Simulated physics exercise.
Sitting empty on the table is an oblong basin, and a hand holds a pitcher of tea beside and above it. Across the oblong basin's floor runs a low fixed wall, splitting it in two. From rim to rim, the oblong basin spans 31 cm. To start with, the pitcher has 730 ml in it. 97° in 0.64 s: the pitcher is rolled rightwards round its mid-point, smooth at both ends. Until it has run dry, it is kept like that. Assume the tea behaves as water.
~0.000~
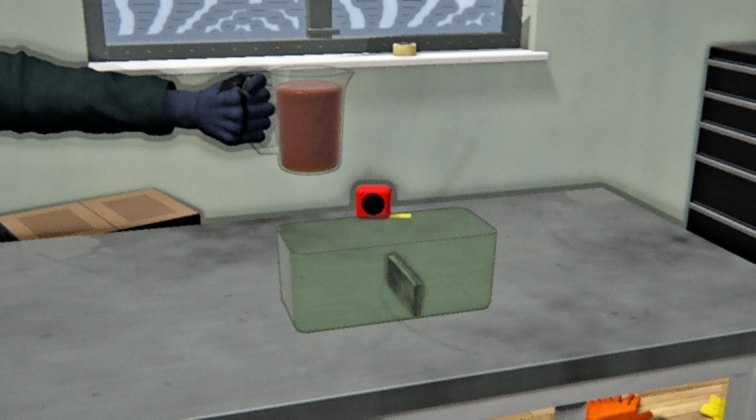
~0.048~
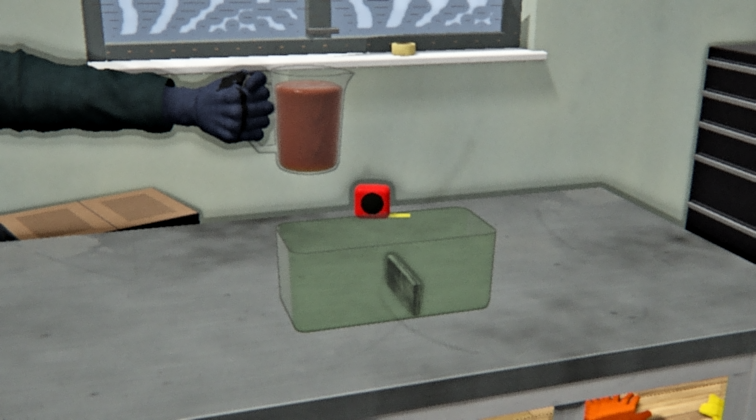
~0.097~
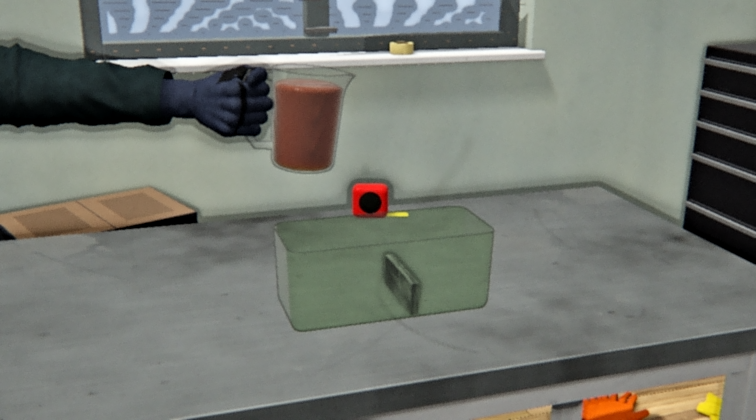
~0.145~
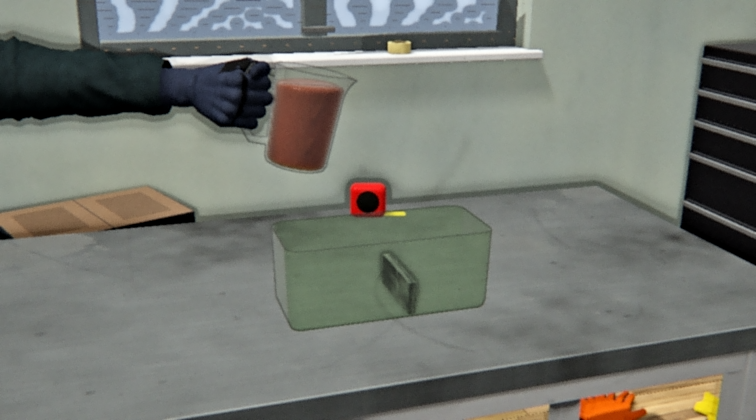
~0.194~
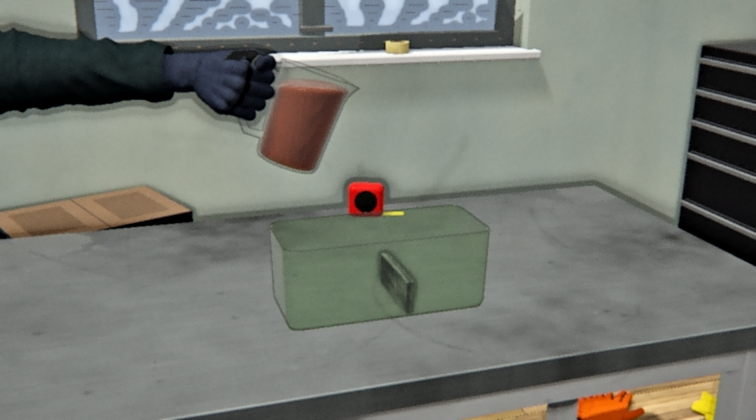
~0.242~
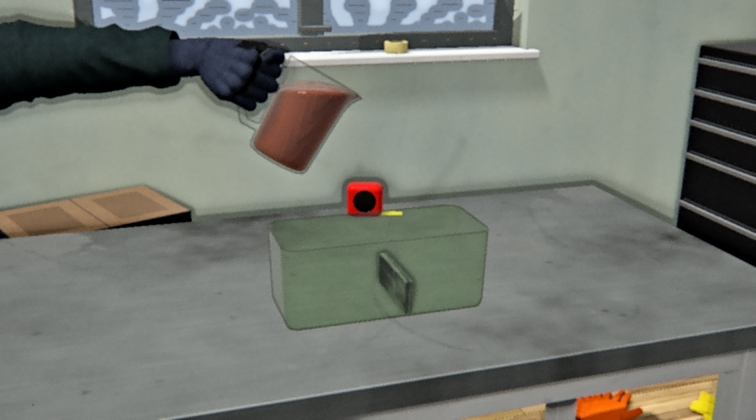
A gloved hand gradually tilts a pitcher of reddish-brown liquid rightwards above an empty greenish basin.
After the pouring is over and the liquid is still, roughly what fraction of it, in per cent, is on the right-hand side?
Roughly 83 out of 100 parts.
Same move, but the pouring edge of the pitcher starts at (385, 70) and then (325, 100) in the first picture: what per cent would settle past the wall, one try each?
In turn about 85 and 0 per cent.
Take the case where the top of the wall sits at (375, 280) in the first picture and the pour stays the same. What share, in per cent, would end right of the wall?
90 per cent.
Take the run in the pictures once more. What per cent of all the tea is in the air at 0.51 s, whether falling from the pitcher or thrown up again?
Estimate: About 24 % of all of it.
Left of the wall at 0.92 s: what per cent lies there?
About 7 percent.
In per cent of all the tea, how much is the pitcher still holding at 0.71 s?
28 %.
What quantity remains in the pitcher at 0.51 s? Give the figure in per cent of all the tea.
Roughly 68 percent.
After 0.51 s the tilt is 88° and 68 per cent is still to pour, 0 is left of the wall and 7 right of it.
After 0.71 s the tilt is 97° and 29 per cent is still to pour, 6 is left of the wall and 42 right of it.
After 0.92 s the tilt is 97° and 9 per cent is still to pour, 7 is left of the wall and 76 right of it.
After 1.14 s the tilt is 97° and 2 per cent is still to pour, 12 is left of the wall and 83 right of it.
In the end 15 per cent lies left of the wall, 83 right of it and 1 outside.
